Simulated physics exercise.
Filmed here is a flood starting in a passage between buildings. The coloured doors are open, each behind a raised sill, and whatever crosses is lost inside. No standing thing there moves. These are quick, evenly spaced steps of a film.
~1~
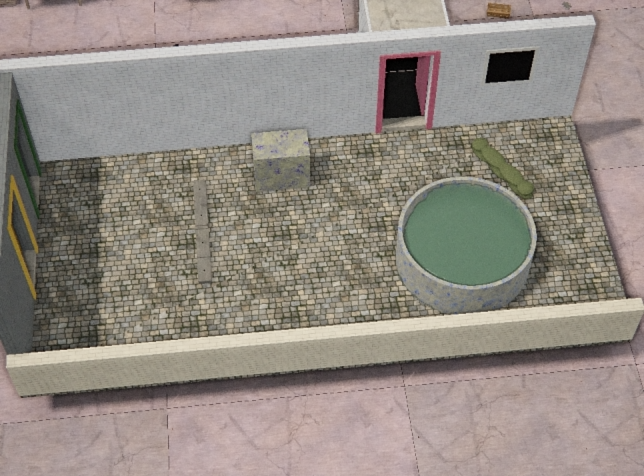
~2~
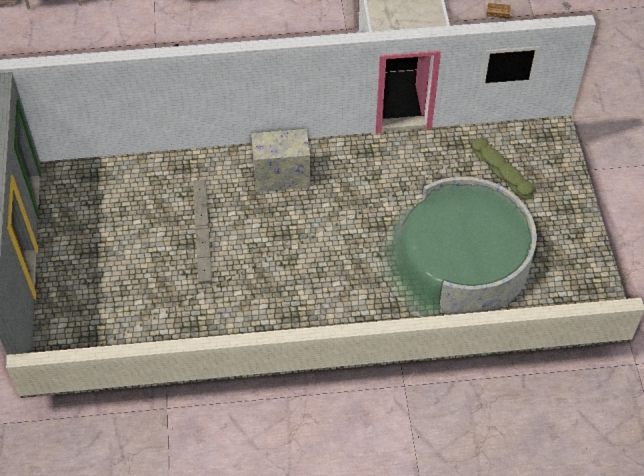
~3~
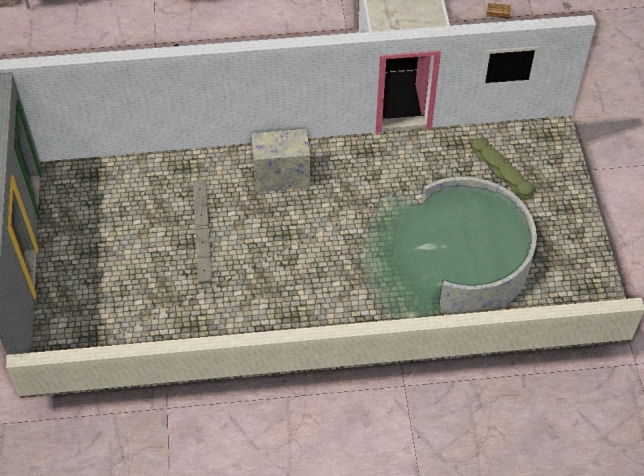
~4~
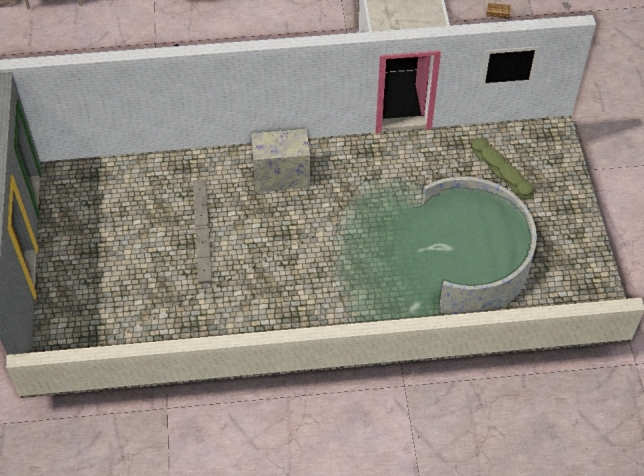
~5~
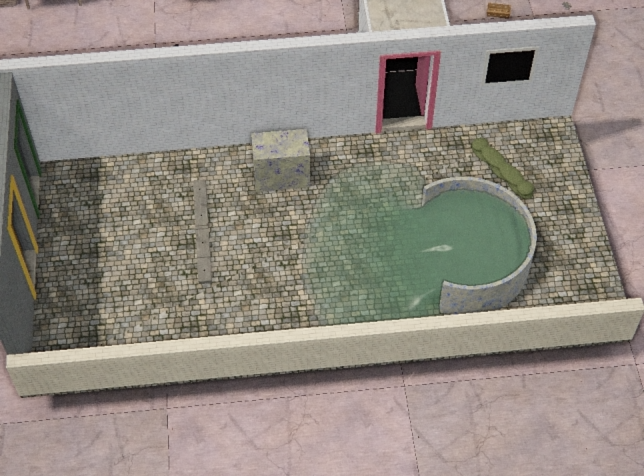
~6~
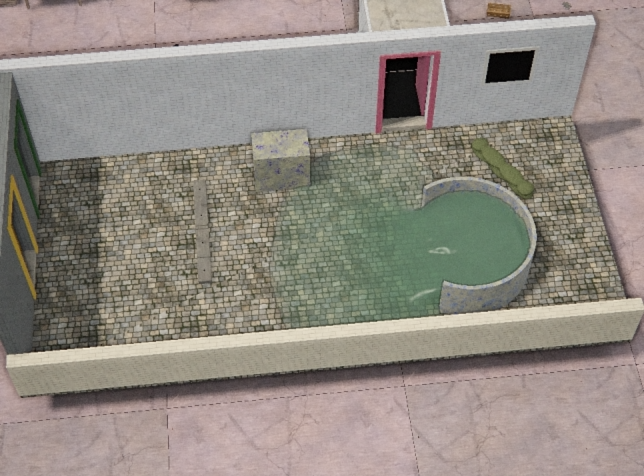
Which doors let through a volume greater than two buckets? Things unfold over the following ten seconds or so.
Checking each one: The pink door lets through less or just two; the green door lets through more; the yellow door lets through more.
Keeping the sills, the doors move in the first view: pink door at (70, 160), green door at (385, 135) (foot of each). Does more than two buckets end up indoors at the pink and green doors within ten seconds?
Pink door exceeds the limit; green door stays within it.
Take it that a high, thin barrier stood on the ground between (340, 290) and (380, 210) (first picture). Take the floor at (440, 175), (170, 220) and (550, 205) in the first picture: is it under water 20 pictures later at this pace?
Submerged; submerged; untouched.
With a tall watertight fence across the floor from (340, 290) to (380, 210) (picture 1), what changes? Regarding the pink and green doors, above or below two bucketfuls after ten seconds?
Result - pink door crosses the threshold, green door crosses the threshold.
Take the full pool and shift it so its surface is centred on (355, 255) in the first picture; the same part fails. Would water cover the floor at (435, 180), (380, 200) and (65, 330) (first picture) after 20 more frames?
Spot by spot, in the order asked: Untouched, untouched, swamped.
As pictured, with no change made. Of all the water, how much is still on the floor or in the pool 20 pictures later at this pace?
About 98 %.
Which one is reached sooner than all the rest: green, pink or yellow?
It's the one in pink.
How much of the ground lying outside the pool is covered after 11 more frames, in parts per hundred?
About 65 per cent.
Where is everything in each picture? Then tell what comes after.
Still water in the round pool at (467, 234), in the first frame.
The front is at a hidden place, out from the gap at (401, 257), in the second frame.
Water pours out at (401, 257) and has run to a hidden place, in the third frame.
Water pours out at (401, 259) and has run to (373, 182), in the fourth frame.
The front is at (346, 172), out from the gap at (401, 260), in the fifth frame.
The front is at a hidden place, out from the gap at (401, 260), in the sixth frame.
A moment on, water covers 45 % of the floor; the pink door wet at the sill, nothing in, the green door not reached, the yellow door not reached.
Next, water covers 65 % of the floor; the pink door wet at the sill, nothing in, the green door not reached, the yellow door not reached.
Then, water covers 80 % of the floor; the pink door wet at the sill, nothing in, the green door over two buckets in, the yellow door over two buckets in.
Later, water covers 80 % of the floor; the pink door wet at the sill, nothing in, the green door far over two buckets in, the yellow door far over two buckets in.
In the end, water covers 80 % of the floor; the pink door wet at the sill, nothing in, the green door far over two buckets in, the yellow door far over two buckets in.
